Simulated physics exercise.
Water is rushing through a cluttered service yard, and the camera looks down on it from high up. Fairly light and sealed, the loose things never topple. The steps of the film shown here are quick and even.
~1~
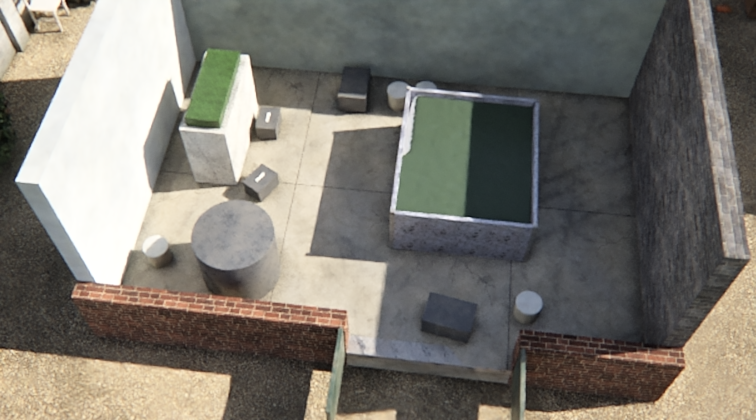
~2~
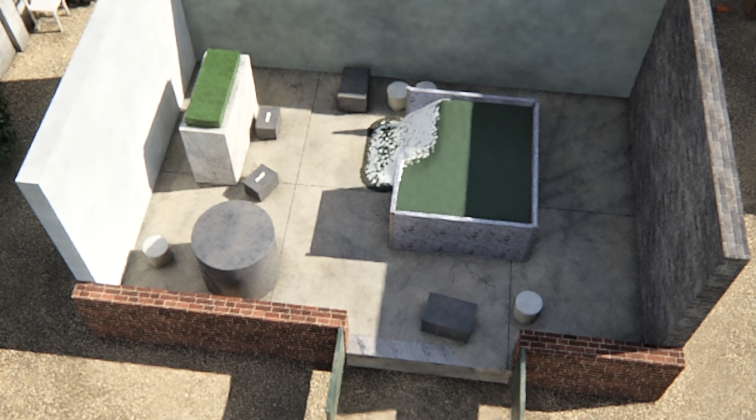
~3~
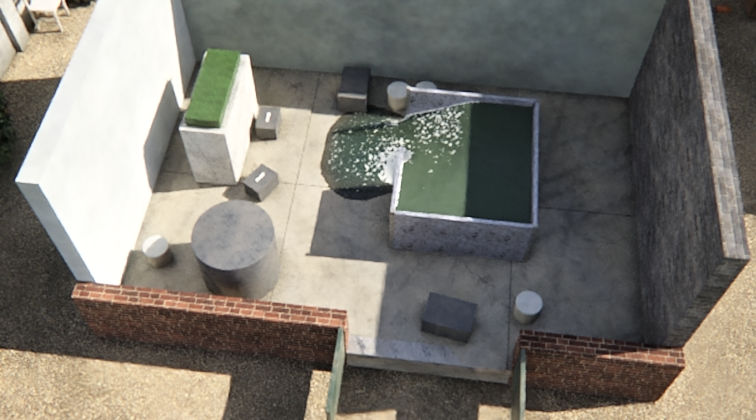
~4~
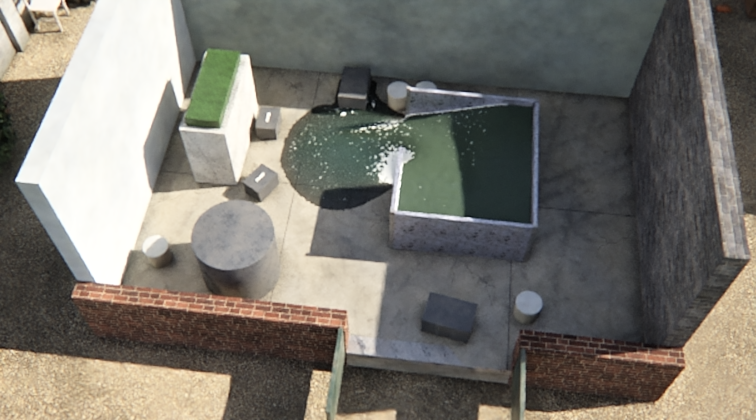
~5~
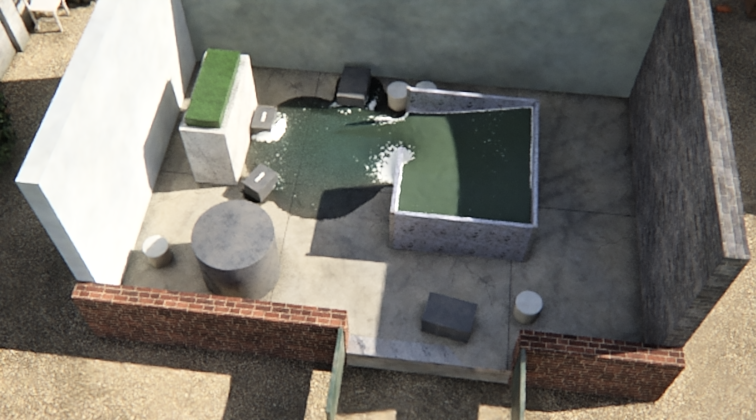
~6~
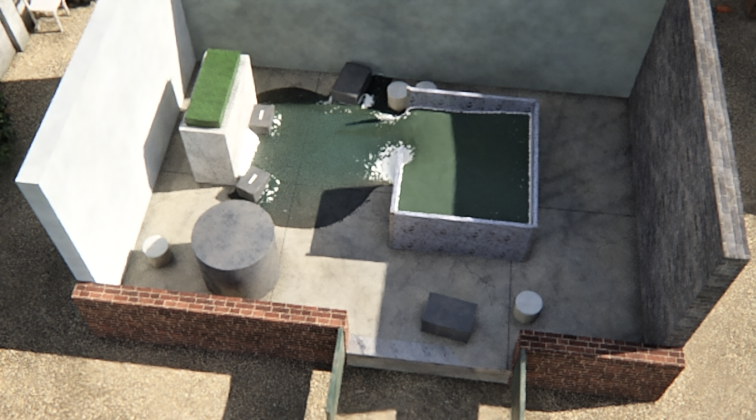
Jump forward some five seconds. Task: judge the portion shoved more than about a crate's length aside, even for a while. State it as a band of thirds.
It sits mid-range.
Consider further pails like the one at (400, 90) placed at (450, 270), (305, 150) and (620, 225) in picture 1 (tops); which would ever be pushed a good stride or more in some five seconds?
In order: Shoved clear, shoved clear, then hardly budges.
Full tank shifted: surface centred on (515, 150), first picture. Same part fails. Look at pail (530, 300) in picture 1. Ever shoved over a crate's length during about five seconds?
Observation - stopped sooner.
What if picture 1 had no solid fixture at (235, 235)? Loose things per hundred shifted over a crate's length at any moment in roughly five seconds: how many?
Something like 50 percent, roughly.
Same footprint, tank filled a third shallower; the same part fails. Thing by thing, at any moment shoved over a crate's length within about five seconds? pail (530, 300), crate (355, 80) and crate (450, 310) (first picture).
One: Stayed below the mark. Two: Passed the mark. Three: Stayed below the mark.
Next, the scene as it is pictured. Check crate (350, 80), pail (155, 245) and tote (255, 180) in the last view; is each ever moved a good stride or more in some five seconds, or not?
Goes that far; goes that far; goes that far.
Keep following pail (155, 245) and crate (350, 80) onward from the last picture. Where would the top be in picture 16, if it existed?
First top about at (126, 285); second top about at (208, 58).
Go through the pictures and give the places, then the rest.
A tote at (260, 177), on the bottom; a tote at (268, 118), on the bottom; 0 of 8 have shifted, in the first frame.
A tote at (260, 177) rests on the ground; a tote at (268, 118), on the bottom; 0 of 8 have shifted, in the second frame.
A tote at (260, 177) rests on the ground; a tote at (268, 118) rests on the ground; 0 of 8 have shifted, in the third frame.
A tote at (260, 177), on the bottom; a tote at (268, 118) rests on the ground; 0 of 8 have shifted, in the fourth frame.
A tote at (260, 177) rests on the ground; a tote at (264, 117), on the bottom, close to its start; 1 of 8 have shifted, in the fifth frame.
A tote at (253, 179) rests on the ground, close to its start; a tote at (261, 115) floats, close to its start; 3 of 8 have shifted, in the sixth frame.
A moment on, 1 of 8 are well off their spots; 1 afloat.
Next, 3 of 8 are well off their spots; 4 afloat.
Later, 3 of 8 are well off their spots; 4 afloat.
In the end, 5 of 8 are well off their spots, and 5 have been at some point; 4 afloat.
